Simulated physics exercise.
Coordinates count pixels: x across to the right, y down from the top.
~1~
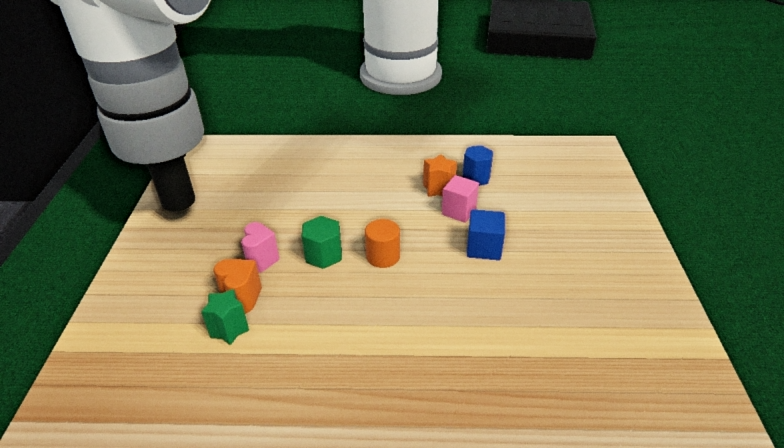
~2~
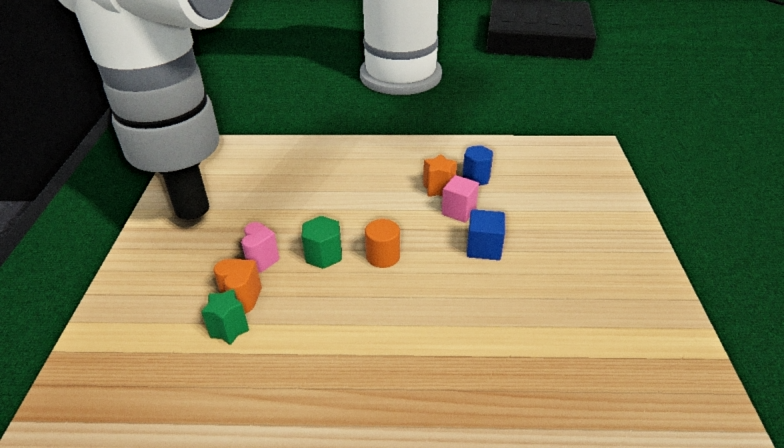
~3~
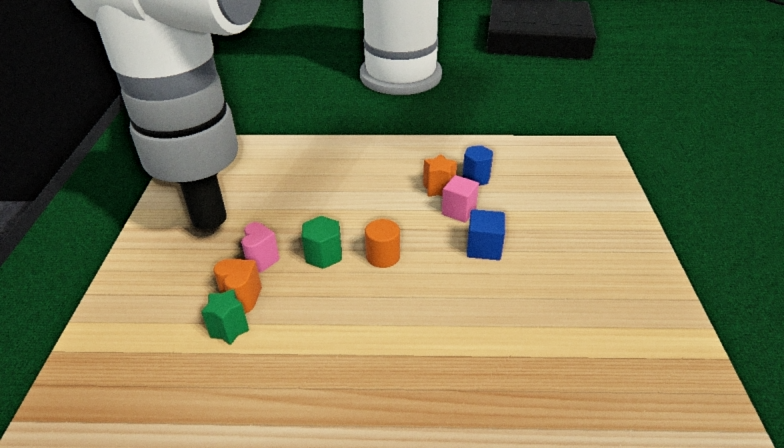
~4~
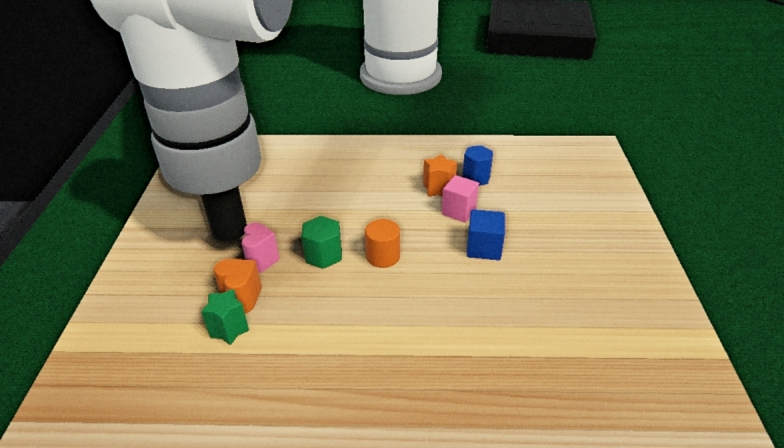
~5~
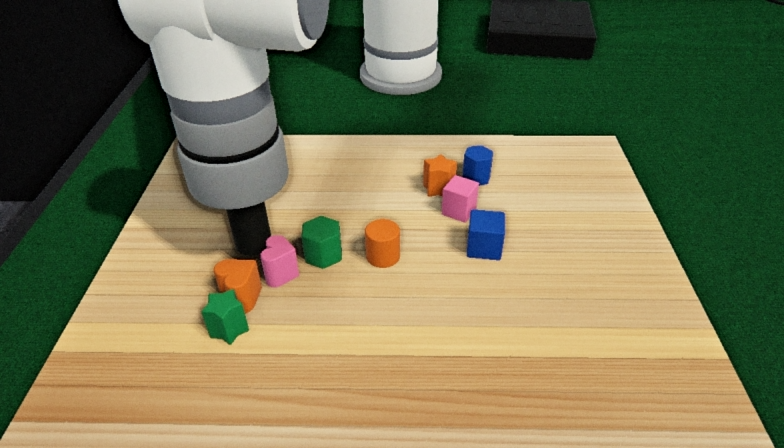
On a wooden board, a robot arm moves right and nudges the pink heart-shaped block rightward.
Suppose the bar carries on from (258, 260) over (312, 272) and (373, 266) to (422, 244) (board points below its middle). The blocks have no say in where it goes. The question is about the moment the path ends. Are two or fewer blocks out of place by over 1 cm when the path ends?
No, that is not what happens.
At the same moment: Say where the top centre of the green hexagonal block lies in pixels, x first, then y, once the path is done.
My best guess is (355, 217).
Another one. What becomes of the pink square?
It will be resting on its spot.
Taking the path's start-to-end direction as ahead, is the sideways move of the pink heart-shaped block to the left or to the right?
Its shift is rightward.
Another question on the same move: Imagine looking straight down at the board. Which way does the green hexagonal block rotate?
Spin direction: Counter-clockwise.
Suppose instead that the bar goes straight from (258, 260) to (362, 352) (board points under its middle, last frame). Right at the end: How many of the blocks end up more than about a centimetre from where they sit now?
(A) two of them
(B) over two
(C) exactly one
Answer: C.
The first path, step by step. One third of the way, bar (311, 257); pink heart-shaped block (308, 267), turned 80° clockwise; green hexagonal block (336, 225), turned 40° anticlockwise.
Two thirds of the way, bar (373, 250); pink heart-shaped block (312, 267), turned 95° clockwise; green hexagonal block (355, 217), turned 105° anticlockwise; orange circle (399, 223).
At the end, bar (423, 228); orange heart-shaped block unmoved; pink heart-shaped block (312, 267), turned 95° clockwise; green hexagonal block (355, 217), turned 105° anticlockwise; orange circle (439, 198); pink square unmoved.
